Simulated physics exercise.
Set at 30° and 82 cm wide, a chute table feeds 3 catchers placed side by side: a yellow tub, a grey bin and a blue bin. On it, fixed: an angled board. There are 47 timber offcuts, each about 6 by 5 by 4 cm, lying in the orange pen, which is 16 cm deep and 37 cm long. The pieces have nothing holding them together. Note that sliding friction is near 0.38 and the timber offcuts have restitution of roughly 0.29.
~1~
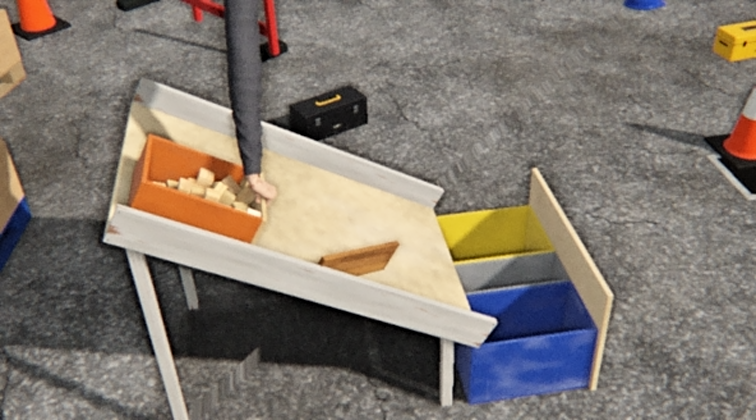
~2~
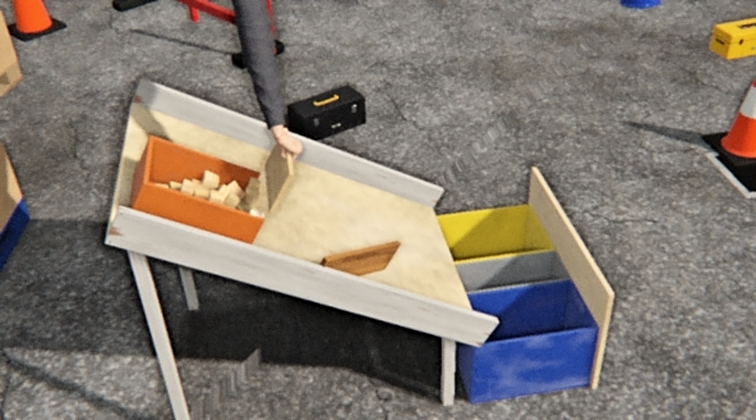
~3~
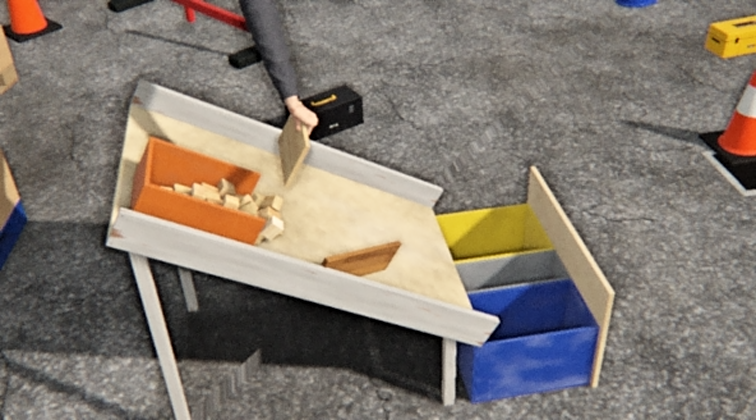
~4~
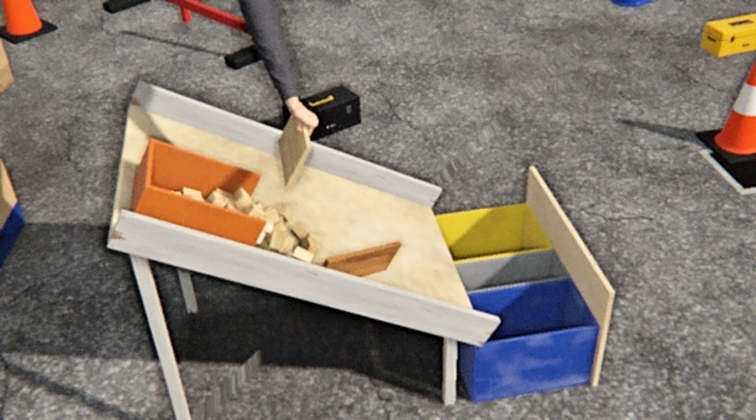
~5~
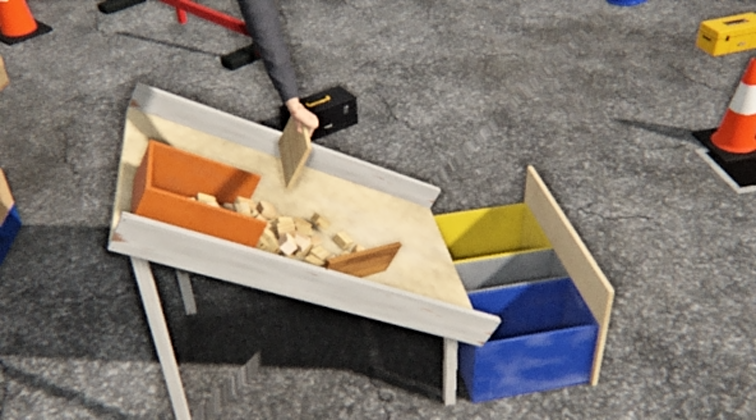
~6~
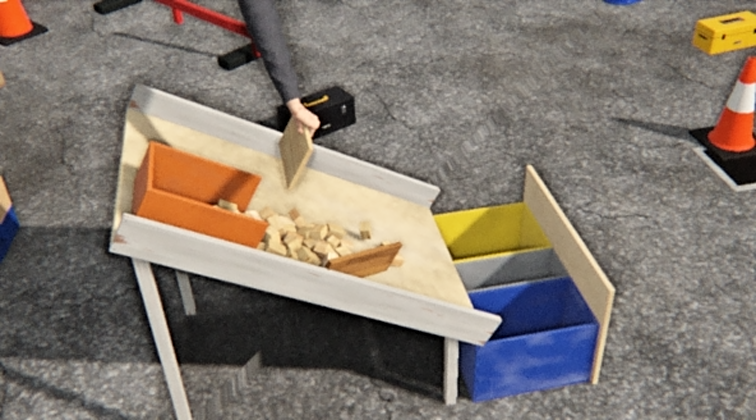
A sloping pale wooden chute table stands on cracked grey asphalt, seen from above as the camera shifts slightly. An orange pen of small wood blocks sits at its upper left, an angled brown board lies partway down, and yellow, grey and blue bins line the lower right end. A grey-sleeved arm pulls up the pen's end panel and holds it aside while blocks slide out downslope, gathering and spreading around the board.
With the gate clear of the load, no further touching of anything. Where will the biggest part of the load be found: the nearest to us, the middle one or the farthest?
Central one.
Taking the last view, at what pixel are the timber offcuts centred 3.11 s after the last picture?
About (521, 309).
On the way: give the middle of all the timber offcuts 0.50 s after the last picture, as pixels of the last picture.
Estimated centre in the last picture: (386, 247).
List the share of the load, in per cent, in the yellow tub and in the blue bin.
About 15 in a hundred first and about 0 in a hundred second.
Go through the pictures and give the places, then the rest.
In the first picture (we follow the rim corner now nearest the camera; the camera moves round a little), orange pen at (146, 182); yellow tub at (445, 265); nothing out yet.
The second picture shows orange pen at (148, 183).
The third picture shows orange pen at (149, 185); 8 out.
The fourth picture shows orange pen at (150, 186); 17 out, the lowest offcut at (302, 232).
The fifth picture shows orange pen at (151, 188); 29 out, the lowest offcut at (358, 254).
The sixth picture shows orange pen at (152, 190); yellow tub at (445, 264); 37 out, the lowest offcut at (394, 259).
Then, 0.50 s after the last picture, 6 in the grey bin, 36 on the slope and 5 in the air.
Then, 1.12 s after the last picture, 7 in the yellow tub, 28 in the grey bin, 10 on the slope and 2 in the air.
Then, 1.99 s after the last picture, 7 in the yellow tub, 35 in the grey bin, 1 in the blue bin and 4 on the slope.
Final count (3.11 s after the last picture), 7 in the yellow tub, 36 in the grey bin, 1 in the blue bin and 3 on the slope.
